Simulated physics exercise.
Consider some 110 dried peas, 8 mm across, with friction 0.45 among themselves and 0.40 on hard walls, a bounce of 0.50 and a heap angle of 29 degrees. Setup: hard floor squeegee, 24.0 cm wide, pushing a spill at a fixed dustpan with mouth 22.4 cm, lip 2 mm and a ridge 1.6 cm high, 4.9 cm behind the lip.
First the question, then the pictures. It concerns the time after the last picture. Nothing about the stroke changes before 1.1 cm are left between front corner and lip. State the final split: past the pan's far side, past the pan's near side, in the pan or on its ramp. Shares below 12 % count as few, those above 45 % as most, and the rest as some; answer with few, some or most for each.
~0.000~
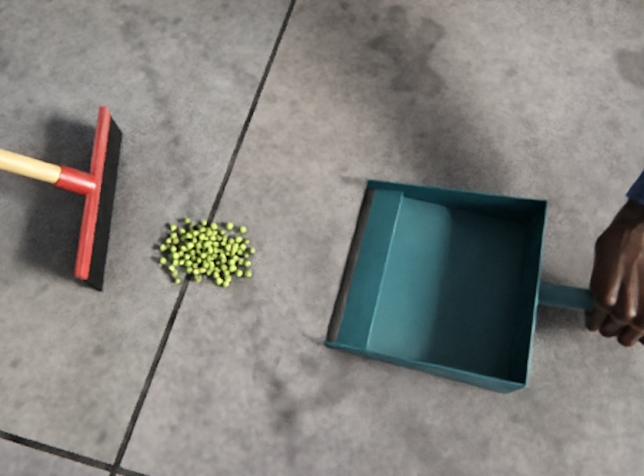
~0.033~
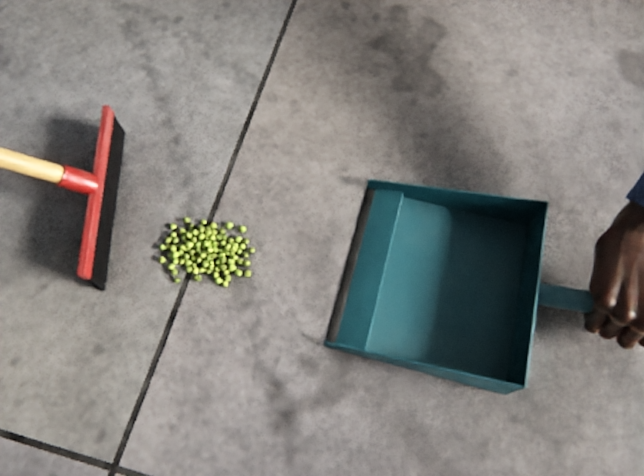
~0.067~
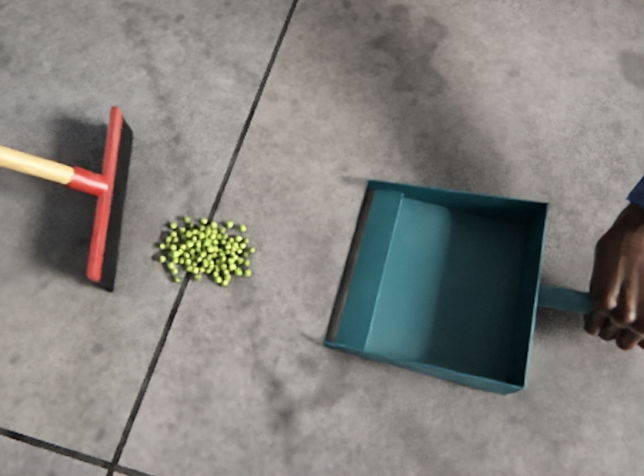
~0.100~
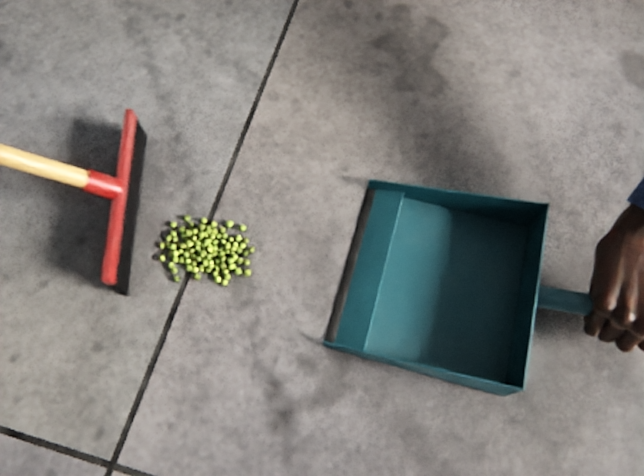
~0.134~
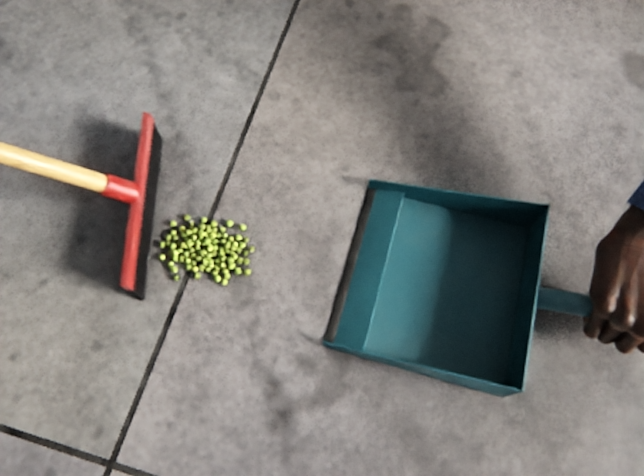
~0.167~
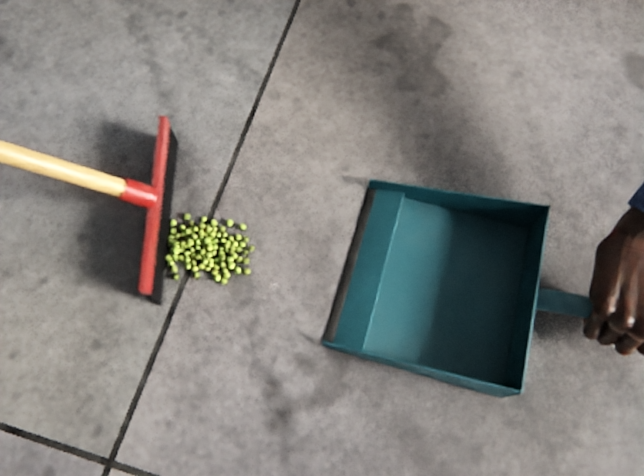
Final split: Past the pan's far side: Few; past the pan's near side: Few; in the pan or on its ramp: Some.
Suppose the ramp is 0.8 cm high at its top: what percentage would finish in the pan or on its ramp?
Estimate with the new ramp: Some 35 in a hundred.
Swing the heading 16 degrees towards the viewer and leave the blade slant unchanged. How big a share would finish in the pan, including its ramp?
Roughly 15 percent.
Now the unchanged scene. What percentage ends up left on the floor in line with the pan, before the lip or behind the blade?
65 %.
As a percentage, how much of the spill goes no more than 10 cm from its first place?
Close to 0 per cent of it.
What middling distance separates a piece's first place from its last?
18 cm or so.
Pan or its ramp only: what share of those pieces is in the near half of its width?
Some 70 per cent.
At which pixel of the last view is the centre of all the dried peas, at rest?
Near (345, 263).
After 0.31 s, middle of the blade 14 cm from the lip; 0 % over the lip, far side 0 %, near side 0 %.
After 0.41 s, middle of the blade 7 cm from the lip; 0 % over the lip, far side 0 %, near side 0 %.
After 0.64 s, middle of the blade 5 cm from the lip; 35 % over the lip, far side 5 %, near side 0 %.
By 1.5 s all is still; far side 5 %, near side 0 %, pan 25 %, in front of the lip or behind the blade 65 %.
